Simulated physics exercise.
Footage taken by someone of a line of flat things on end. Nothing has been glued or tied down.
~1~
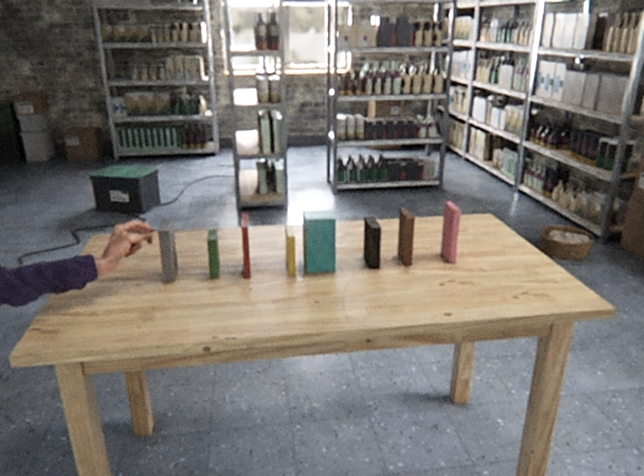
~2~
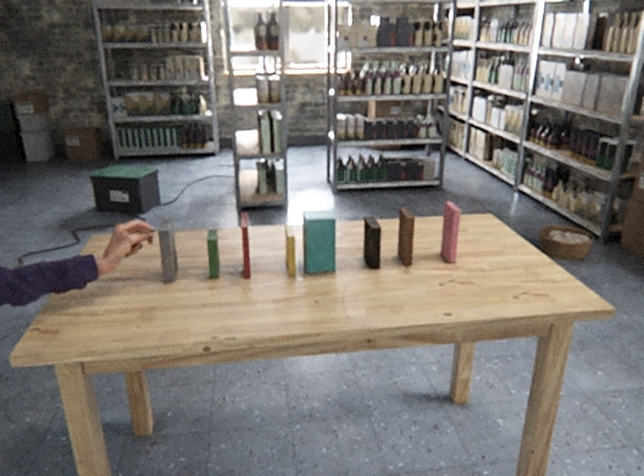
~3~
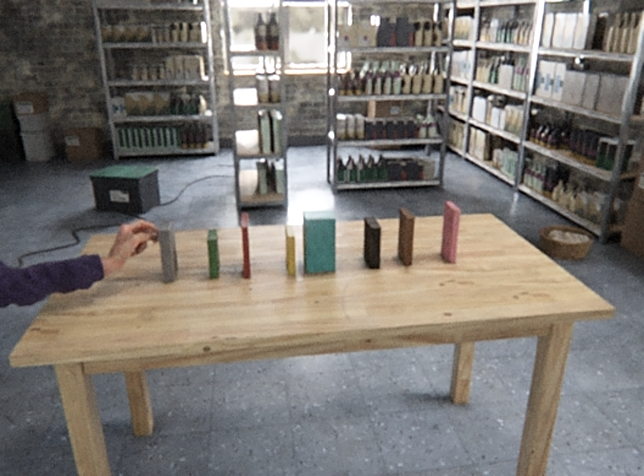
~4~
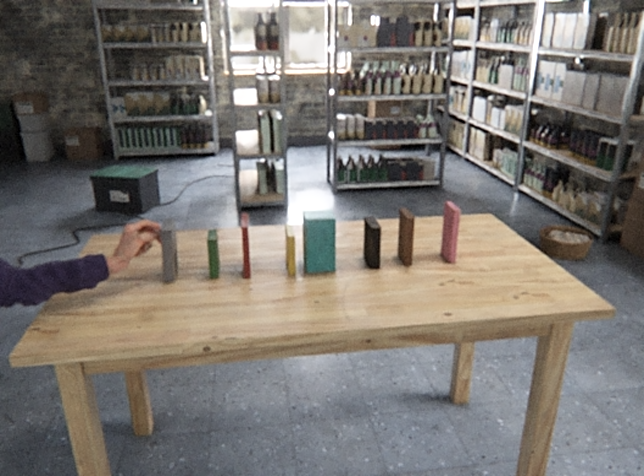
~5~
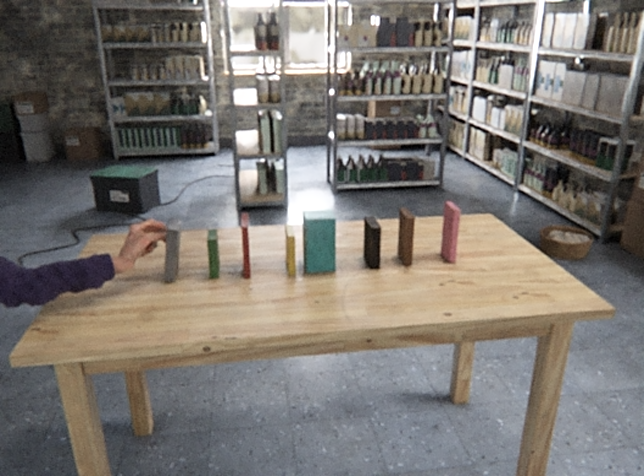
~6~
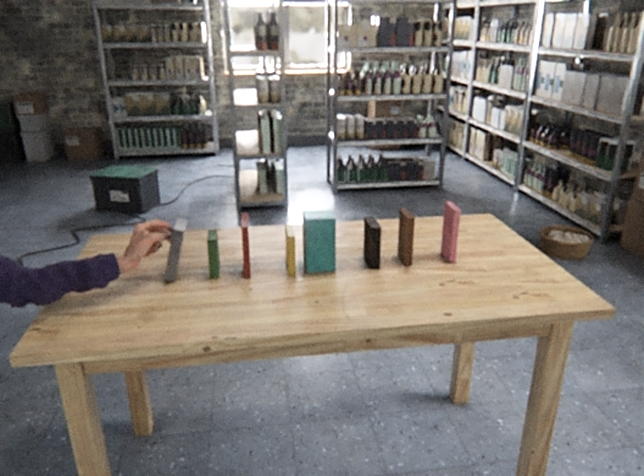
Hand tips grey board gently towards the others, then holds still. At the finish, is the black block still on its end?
Yes.
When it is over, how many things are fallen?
All told, the number is 3.
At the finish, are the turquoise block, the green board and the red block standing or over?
Result - turquoise block up, green board down, red block down.
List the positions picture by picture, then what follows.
Black block (372, 242); brown block (406, 237), in the first picture.
Yellow board (290, 249); red block (246, 246), in the second picture.
Green board (214, 254); brown block (406, 237), in the third picture.
Grey board 2° over; turquoise block (319, 240); yellow board (290, 249), in the fourth picture.
Grey board 9° over; red block (246, 246); green board (214, 254), in the fifth picture.
Grey board 15° over; black block (372, 242); brown block (406, 237), in the sixth picture.
Then, 0.30 s later than the last frame, grey board 59° over; green board tilted by 29°.
Then, 0.40 s later than the last frame, grey board 72° over; green board tilted by 59°; red block tilted by 30°.
Then, 0.50 s later than the last frame, grey board 76° over; green board tilted by 72°; red block tilted by 58°; yellow board tilted by 7°.
Then, 0.70 s later than the last frame, grey board 77° over; red block on its side; green board on its side; yellow board moved a little.
When it is over, lying over on the table, red block and green board; the other 4 as before. End places, in pixels of the last picture, black block near (372, 242).
